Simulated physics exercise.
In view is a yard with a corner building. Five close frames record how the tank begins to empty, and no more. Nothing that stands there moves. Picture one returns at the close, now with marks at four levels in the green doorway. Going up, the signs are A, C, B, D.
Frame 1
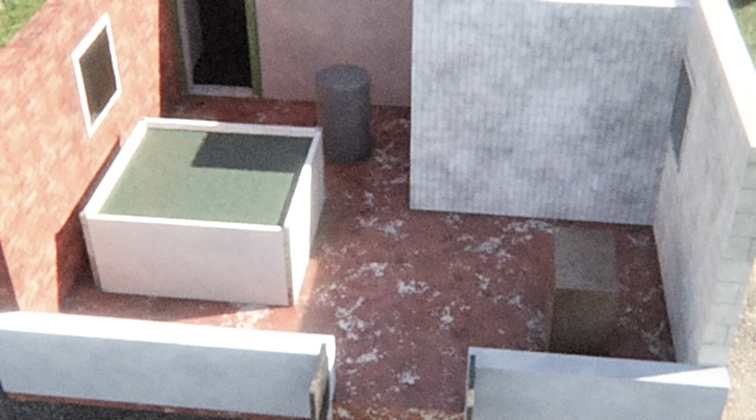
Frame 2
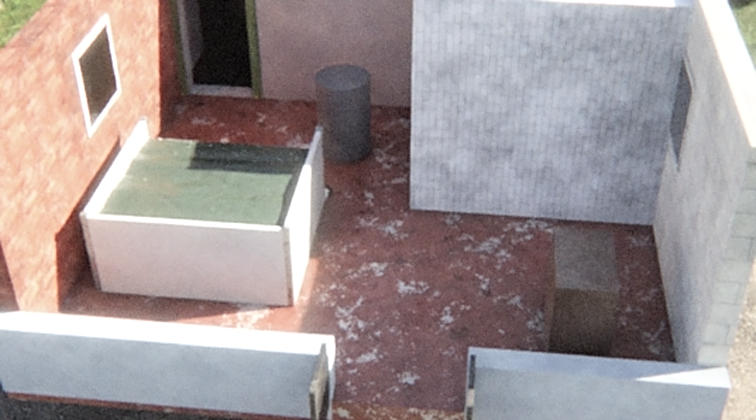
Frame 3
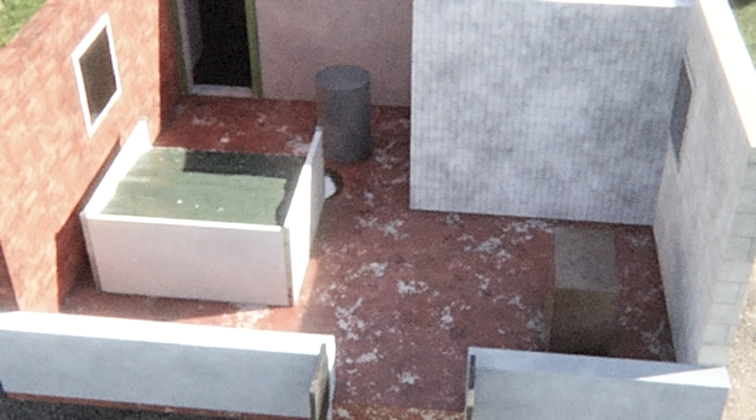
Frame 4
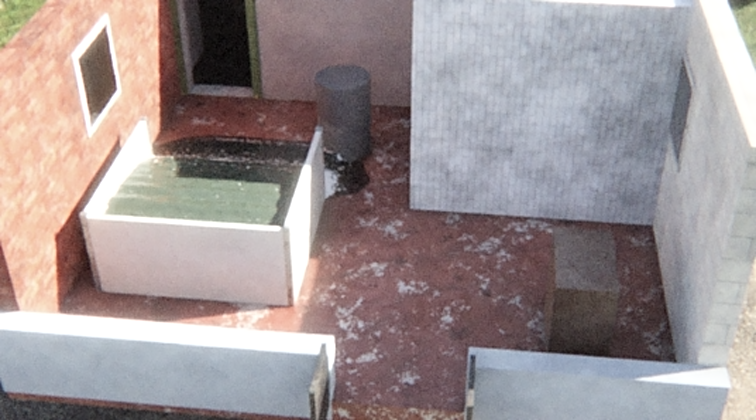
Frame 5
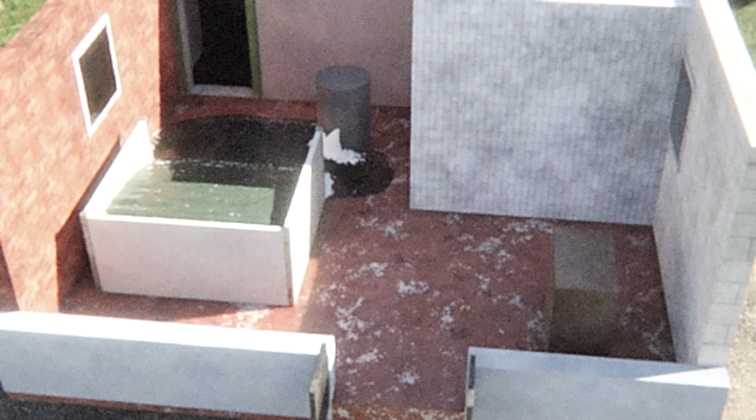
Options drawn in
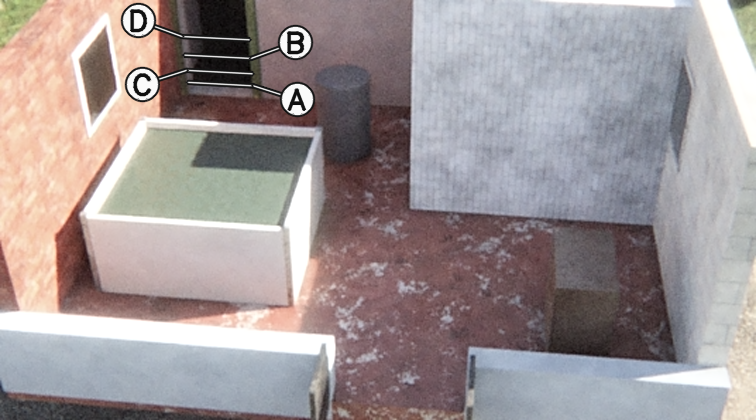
A walled yard with a corner building held a white-sided tank of greenish water, which sank at the back as dark water spread across the red ground behind it and around the grey barrel.
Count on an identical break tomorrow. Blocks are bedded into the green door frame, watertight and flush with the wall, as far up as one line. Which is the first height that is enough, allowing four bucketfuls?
Height B.
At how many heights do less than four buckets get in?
Two of them.
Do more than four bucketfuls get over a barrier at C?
Yes, it does.
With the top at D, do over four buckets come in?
No, not at all.
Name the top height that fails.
That is height C.
On the marked copy, A at (220, 84); B at (217, 56); C at (219, 72); D at (215, 38); from the bottom up A, C, B, D.
With A, dozens of bucketfuls pour in.
With B, a splash gets over, under a bucket.
With C, some 15 bucketfuls get in.
With D, nothing gets over.
